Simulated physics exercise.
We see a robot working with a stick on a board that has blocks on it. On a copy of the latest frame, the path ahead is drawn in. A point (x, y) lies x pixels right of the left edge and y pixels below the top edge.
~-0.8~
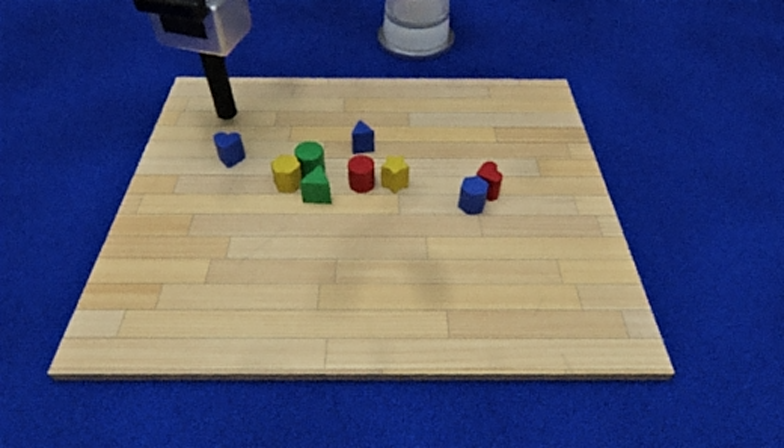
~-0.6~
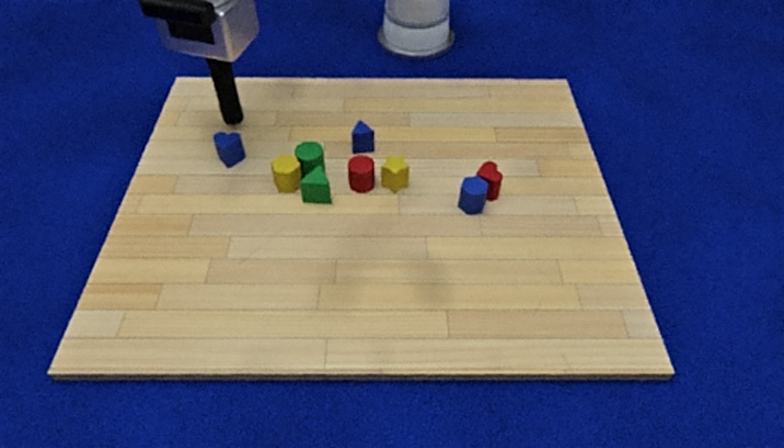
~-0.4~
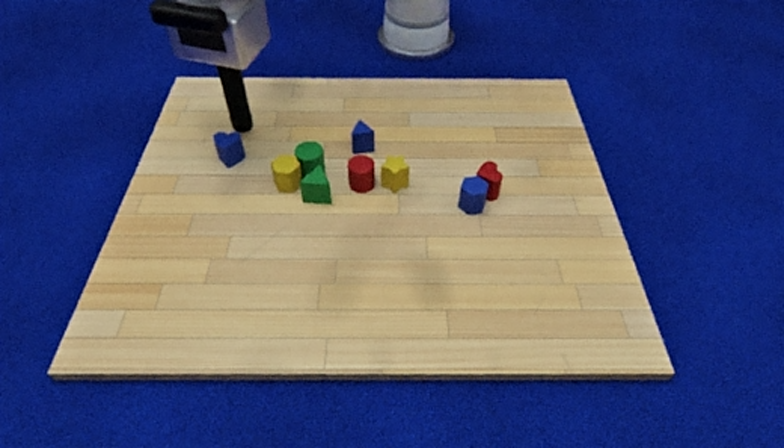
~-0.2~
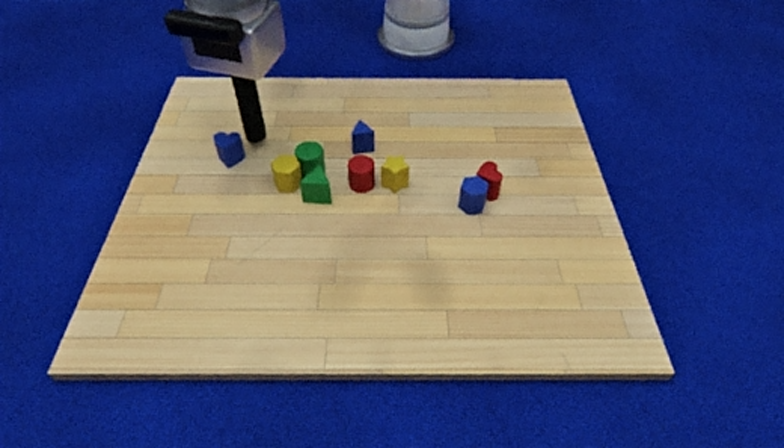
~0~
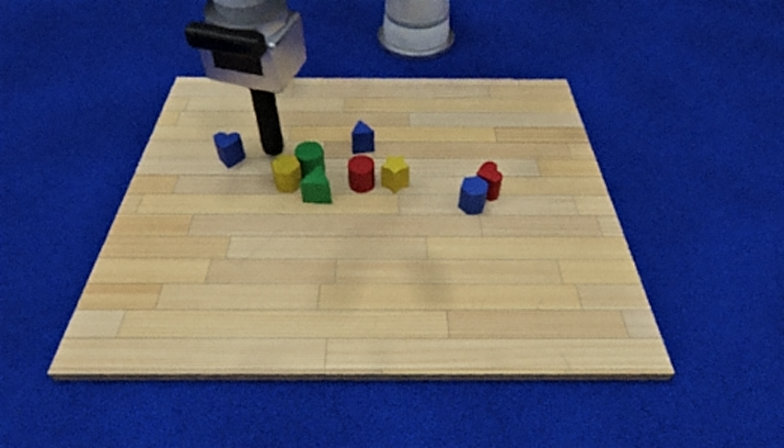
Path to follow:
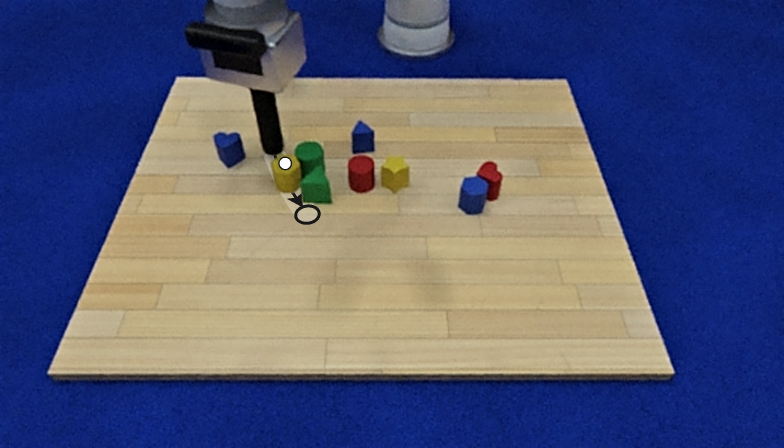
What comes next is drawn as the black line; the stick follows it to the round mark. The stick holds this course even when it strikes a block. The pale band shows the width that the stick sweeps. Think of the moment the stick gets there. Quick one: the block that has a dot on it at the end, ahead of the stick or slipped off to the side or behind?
I think the stick keeps pushing the block that has a dot on it along right to the end.
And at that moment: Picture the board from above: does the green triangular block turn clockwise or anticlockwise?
From above, counter-clockwise.
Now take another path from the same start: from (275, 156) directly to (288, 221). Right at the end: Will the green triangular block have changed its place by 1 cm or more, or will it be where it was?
By the last moment, the green triangular block will have left its place.
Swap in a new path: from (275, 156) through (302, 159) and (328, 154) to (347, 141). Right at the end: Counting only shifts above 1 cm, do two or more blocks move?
Answer: No.
Path on the board, from (275, 156) by way of (288, 185) to (307, 214); the dot is on the yellow hexagon.
On the path given first. One third of the way, stick at (282, 168); yellow hexagon at (289, 171).
Two thirds of the way, stick at (293, 187); yellow hexagon at (300, 192); green triangular block at (322, 181), turned 50° anticlockwise.
At the end, stick at (306, 207); yellow hexagon at (310, 214), turned 15° clockwise; green circle in place; green triangular block at (322, 181), turned 55° anticlockwise.
